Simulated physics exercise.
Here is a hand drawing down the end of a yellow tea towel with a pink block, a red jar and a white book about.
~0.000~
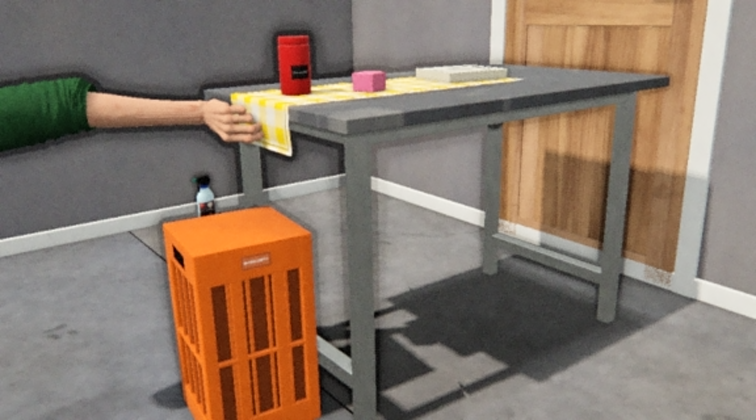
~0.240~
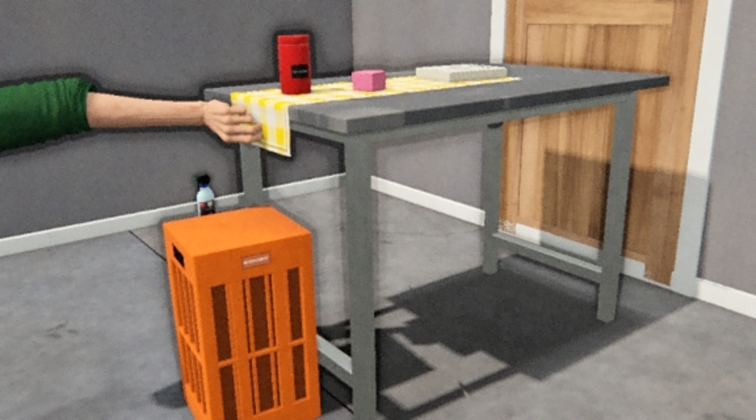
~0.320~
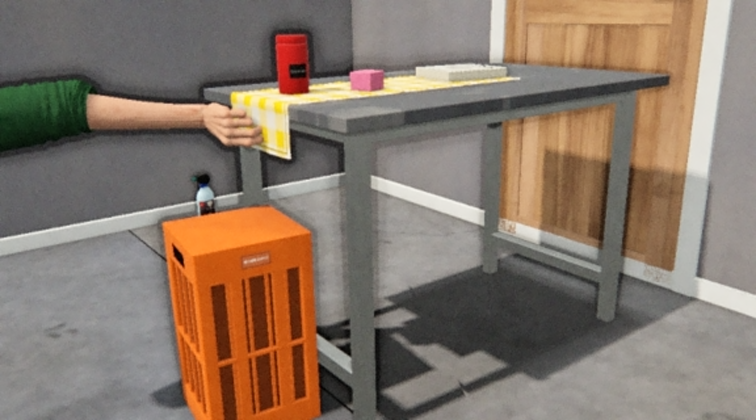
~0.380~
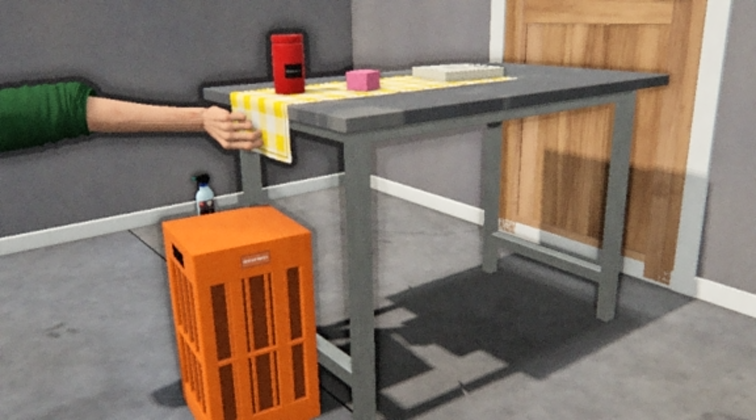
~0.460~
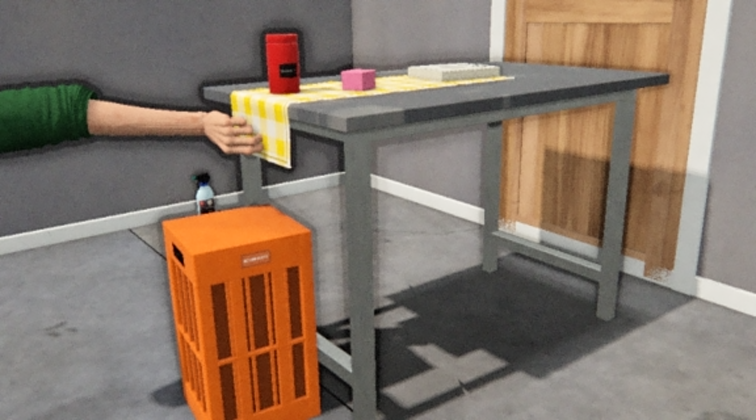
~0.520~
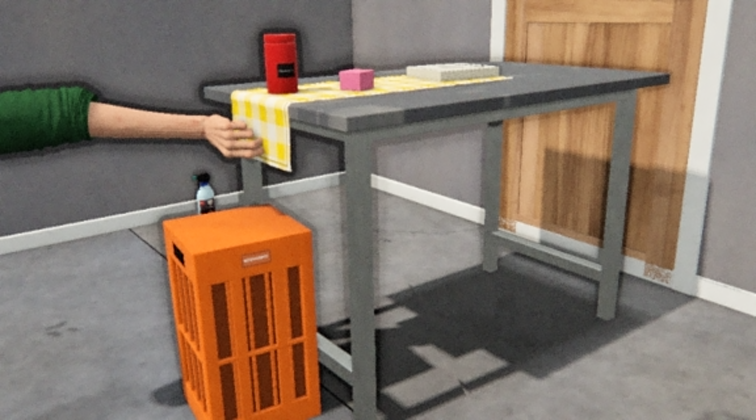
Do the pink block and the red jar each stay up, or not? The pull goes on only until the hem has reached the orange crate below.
Taking each: The pink block stays up, the red jar does not stay up.
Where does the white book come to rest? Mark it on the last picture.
It ends up roughly at (412, 76).
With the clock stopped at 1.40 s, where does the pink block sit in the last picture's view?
Approx. location: (309, 85).
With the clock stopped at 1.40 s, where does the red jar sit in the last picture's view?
Roughly at (210, 185) in the last view.
By 0.86 s, hem going down; block carried along near (338, 82); jar carried along near (260, 66).
By 1.40 s, hem on the crate; block carried along near (309, 85); jar over the edge.
By 1.88 s, hem on the crate; block carried along near (305, 85); jar over the edge.
When it is over, hem on the crate; block carried along near (305, 85); jar over the edge. The pink block remains up there and the red jar is carried off the end.
